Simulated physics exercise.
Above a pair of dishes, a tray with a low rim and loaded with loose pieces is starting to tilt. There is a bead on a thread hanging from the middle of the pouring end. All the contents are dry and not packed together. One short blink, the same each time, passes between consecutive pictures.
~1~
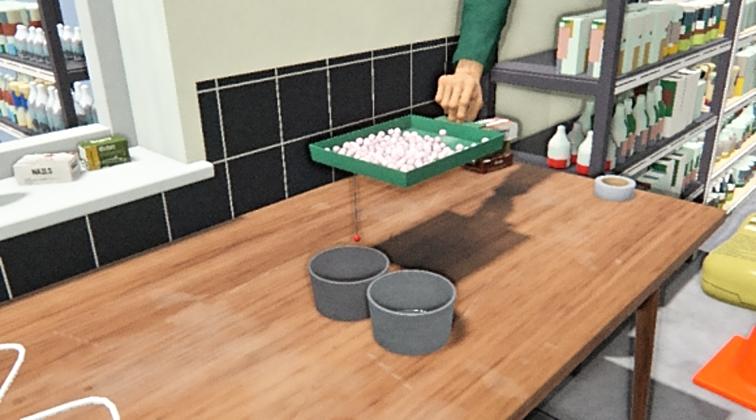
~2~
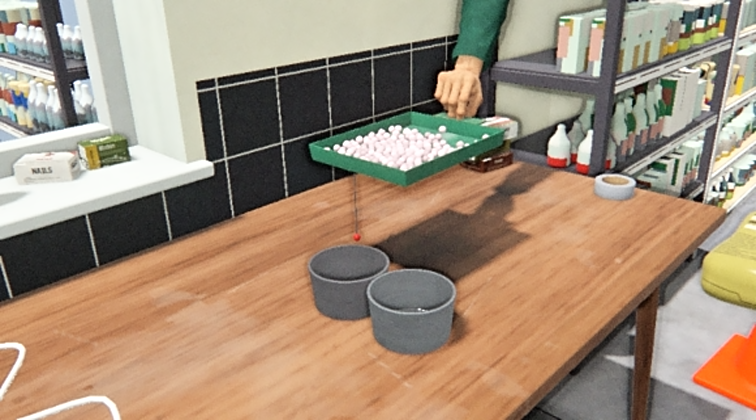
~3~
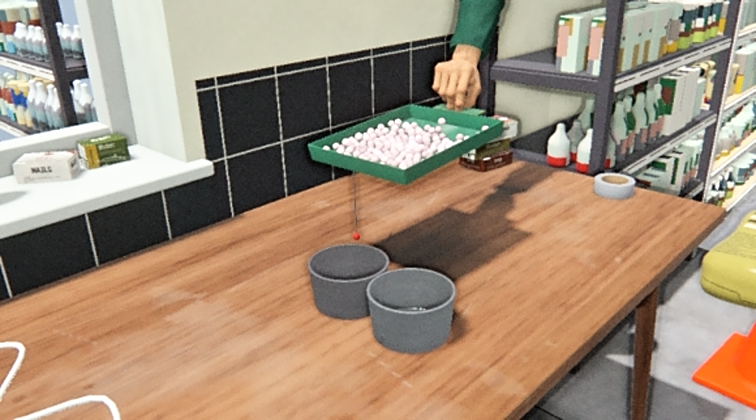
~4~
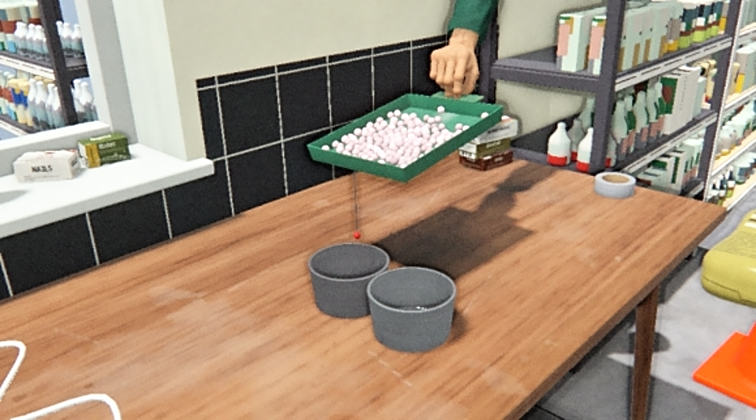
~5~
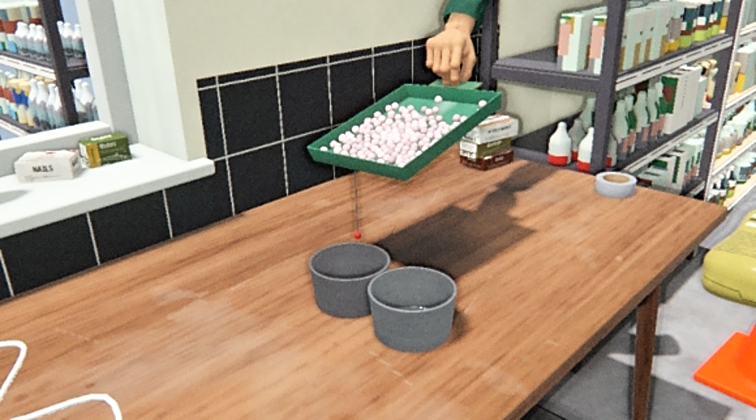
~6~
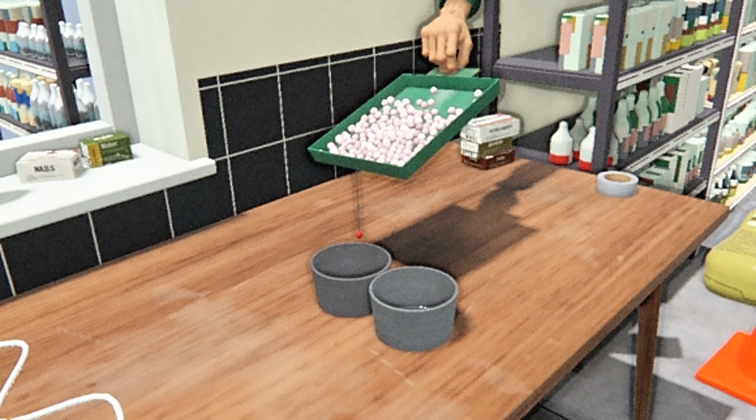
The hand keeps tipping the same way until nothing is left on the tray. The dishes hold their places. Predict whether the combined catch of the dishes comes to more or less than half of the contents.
The combined catch is less than half.
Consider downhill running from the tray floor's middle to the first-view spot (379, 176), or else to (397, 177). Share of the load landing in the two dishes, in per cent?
Lab note: Try 1 = 80 %, try 2 = 80 %.
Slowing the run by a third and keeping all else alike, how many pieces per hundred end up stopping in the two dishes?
Roughly 20 percent, give or take.
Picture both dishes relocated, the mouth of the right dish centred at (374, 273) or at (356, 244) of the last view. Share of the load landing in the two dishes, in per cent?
Around 70 and then 30 per cent.
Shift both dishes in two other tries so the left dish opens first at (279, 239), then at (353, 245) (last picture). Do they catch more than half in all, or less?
At place one the greater share; at place two a lesser share.
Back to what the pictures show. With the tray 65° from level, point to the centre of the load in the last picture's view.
(354, 132).
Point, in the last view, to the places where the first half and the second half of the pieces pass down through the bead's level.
Around (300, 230), followed by around (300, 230).
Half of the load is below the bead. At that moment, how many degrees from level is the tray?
Angle reached: About 100°.
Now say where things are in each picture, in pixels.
In the first picture, corners of the pouring end at (312, 145) and (405, 171), level; middle of the load at (401, 153), sugar pearls; left dish at (320, 294); right dish at (383, 326); bead on its thread at (357, 238).
In the second picture, corners of the pouring end at (312, 144) and (405, 170), level; middle of the load at (401, 151).
In the third picture, corners of the pouring end at (311, 145) and (404, 168), tipped barely, lowest at the left corner; middle of the load at (400, 146).
In the fourth picture, corners of the pouring end at (310, 145) and (403, 167), tipped a little, lowest at the left corner; middle of the load at (399, 141).
In the fifth picture, corners of the pouring end at (310, 147) and (402, 166), tipped clearly, lowest at the left corner; middle of the load at (397, 137), a small part on the move.
In the sixth picture, corners of the pouring end at (310, 148) and (402, 165), tipped clearly, lowest at the left corner; middle of the load at (392, 135), nearly all on the move; left dish at (323, 291); right dish at (385, 322).
Soon, tray tipped steeply; nearly all on the tray; a stray few in the air.
A while on, tray tipped past a quarter turn; about a quarter on the tray; a small part in the left dish; about half outside both; about a quarter in the air.
Towards the end, tray tipped past a quarter turn; about a quarter in the left dish; most outside both.
Finally, tray tipped past a quarter turn; none in the right dish; about a quarter in the left dish; most outside both.
